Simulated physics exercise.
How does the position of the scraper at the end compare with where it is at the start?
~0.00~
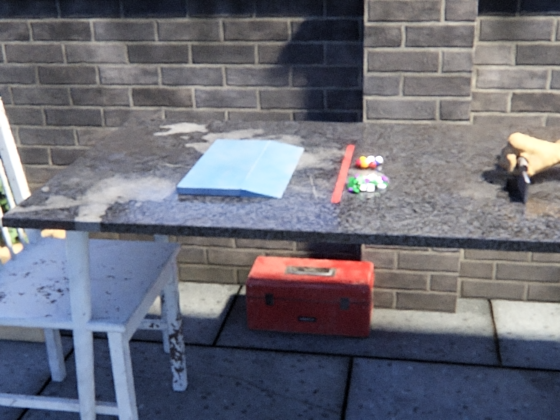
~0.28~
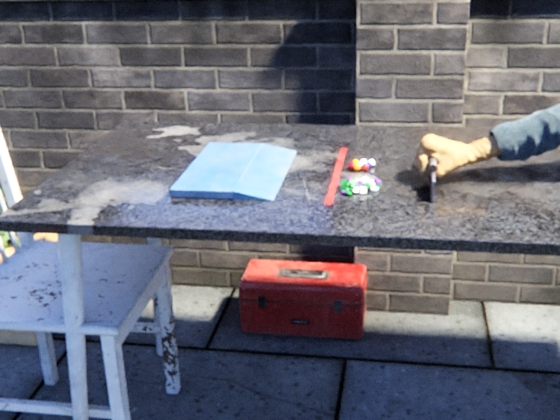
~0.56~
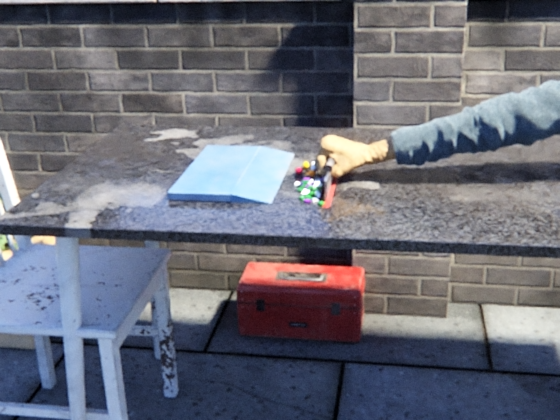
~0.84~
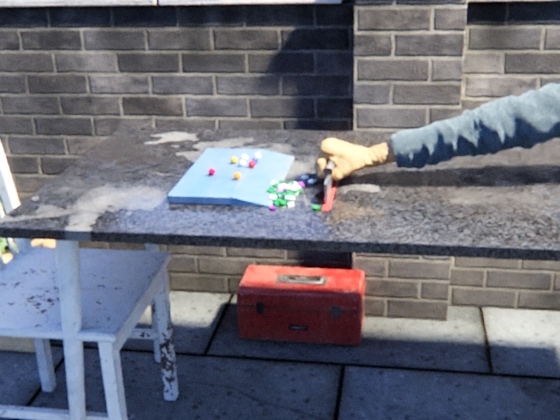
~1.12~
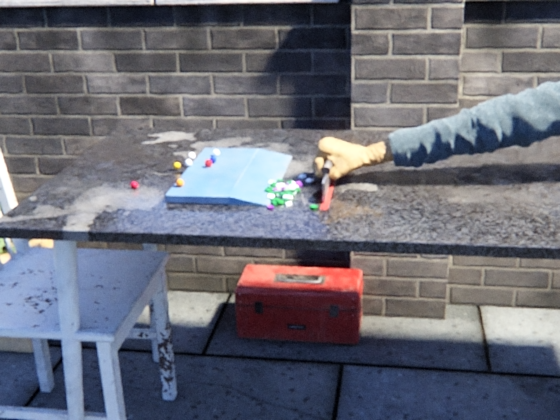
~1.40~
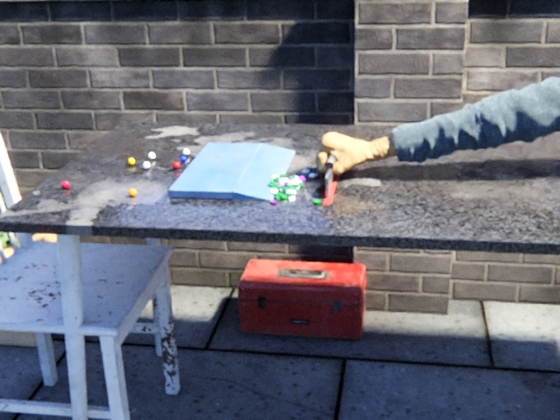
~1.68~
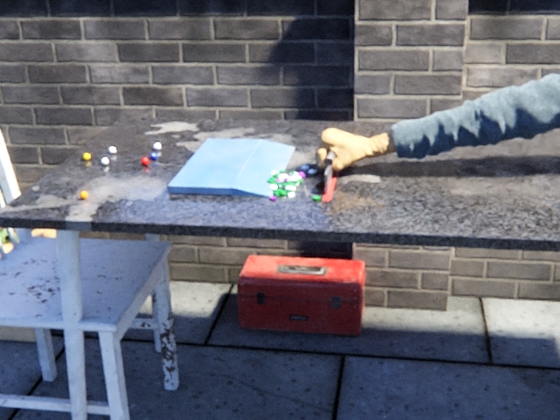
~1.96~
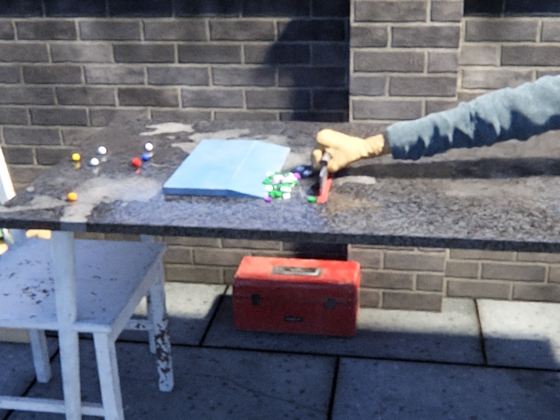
At the start the scraper is near the right side of the view, well away from the red tape. By the end it is farther left, held at the tape near the bunched pieces.
The footage shows a gloved hand sliding a scraper left along a stone tabletop, pushing small colourful pieces toward a light blue ramp and stopping at red tape. The farther pieces cross the ramp and scatter on the left, while the nearer ones stay mostly bunched before it.
